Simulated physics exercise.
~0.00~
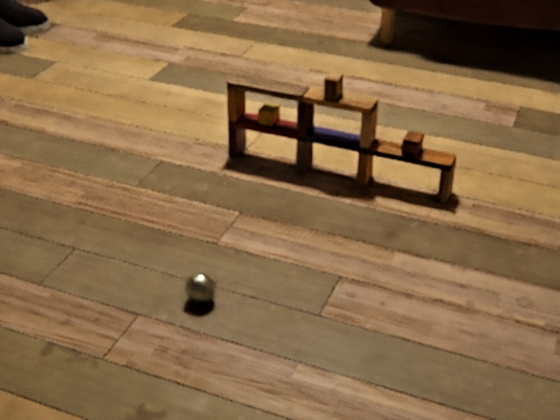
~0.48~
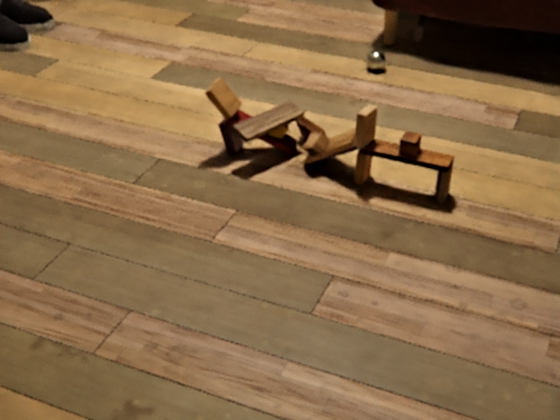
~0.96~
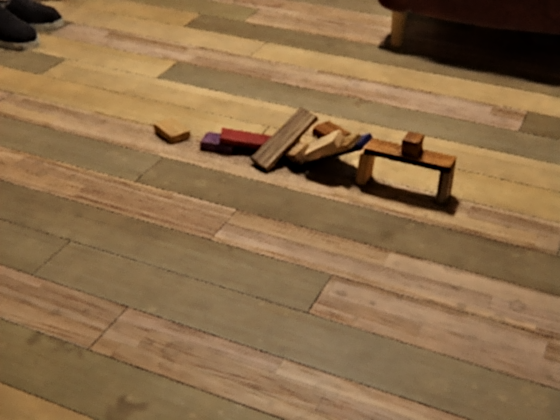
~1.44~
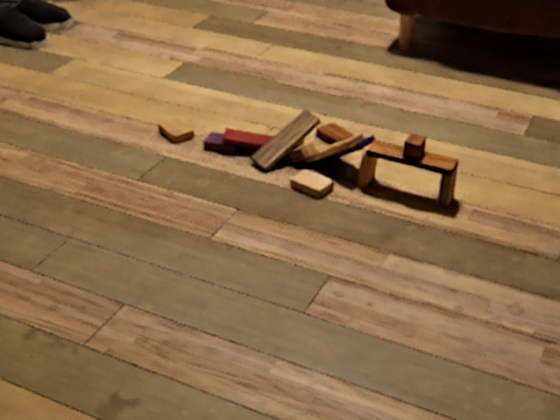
Wooden block structure collapsing on a plank floor as a shiny ball rolls past, leaving only its right-hand end standing.
